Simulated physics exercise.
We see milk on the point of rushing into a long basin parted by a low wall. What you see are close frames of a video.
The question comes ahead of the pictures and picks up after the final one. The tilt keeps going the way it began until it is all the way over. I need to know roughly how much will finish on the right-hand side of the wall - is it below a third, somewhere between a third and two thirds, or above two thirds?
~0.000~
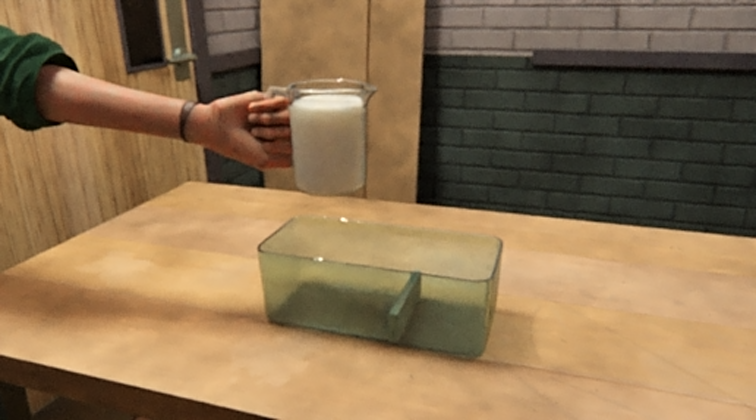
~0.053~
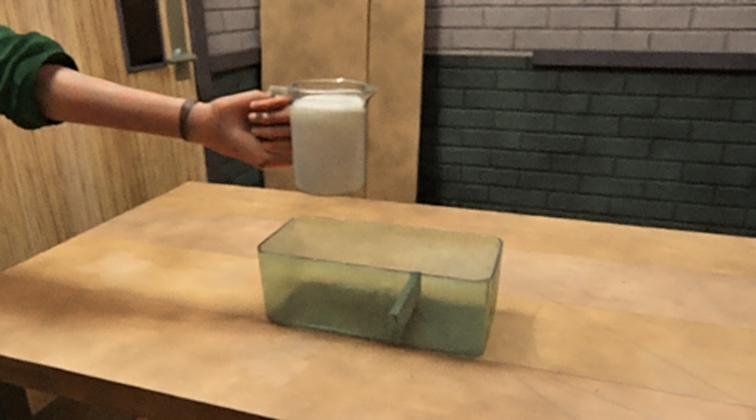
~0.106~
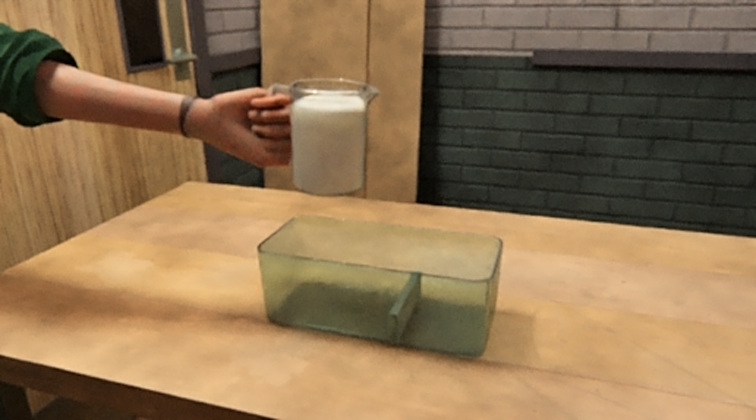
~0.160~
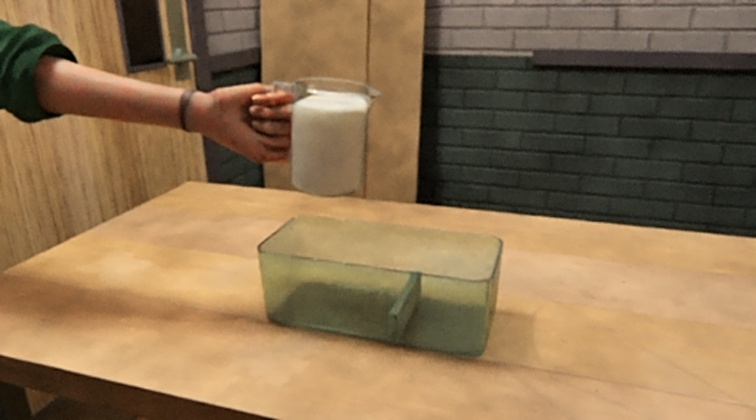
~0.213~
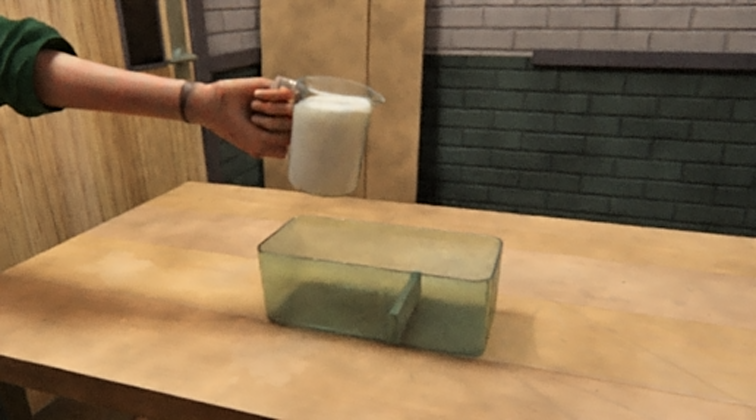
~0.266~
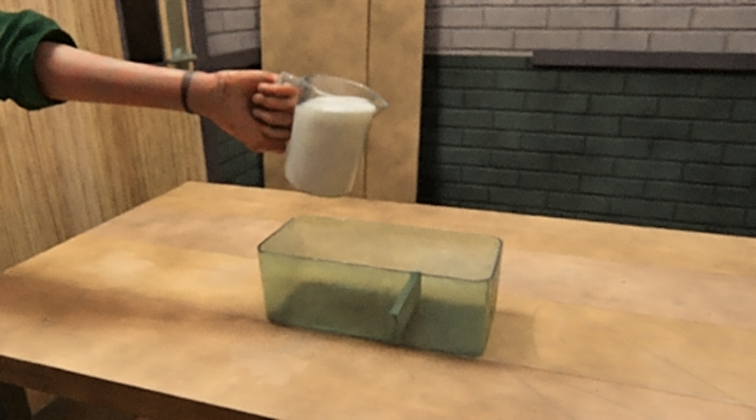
Expect above two thirds of it there.
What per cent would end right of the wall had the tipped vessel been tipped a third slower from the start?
It comes to 90 per cent or so.
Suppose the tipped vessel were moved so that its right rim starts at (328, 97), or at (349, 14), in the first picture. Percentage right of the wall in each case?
First about 5, then 85 per cent.
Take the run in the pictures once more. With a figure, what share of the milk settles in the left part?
Around 10 percent.
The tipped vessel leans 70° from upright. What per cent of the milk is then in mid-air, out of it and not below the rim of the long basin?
15 %.
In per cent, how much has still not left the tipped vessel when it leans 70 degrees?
Amount still in: Approx. 80 %.
Then, 0.64 s in, the tilt is 70° and 82 per cent is still to pour, 0 is left of the wall and 4 right of it.
Then, 0.92 s in, the tilt is 98° and 36 per cent is still to pour, 1 is left of the wall and 43 right of it.
Then, 1.21 s in, the tilt is 101° and 7 per cent is still to pour, 4 is left of the wall and 82 right of it.
Then, 1.53 s in, the tilt is 101° and 1 per cent is still to pour, 7 is left of the wall and 90 right of it.
Finally, 11 per cent lies left of the wall, 88 right of it and 1 outside.
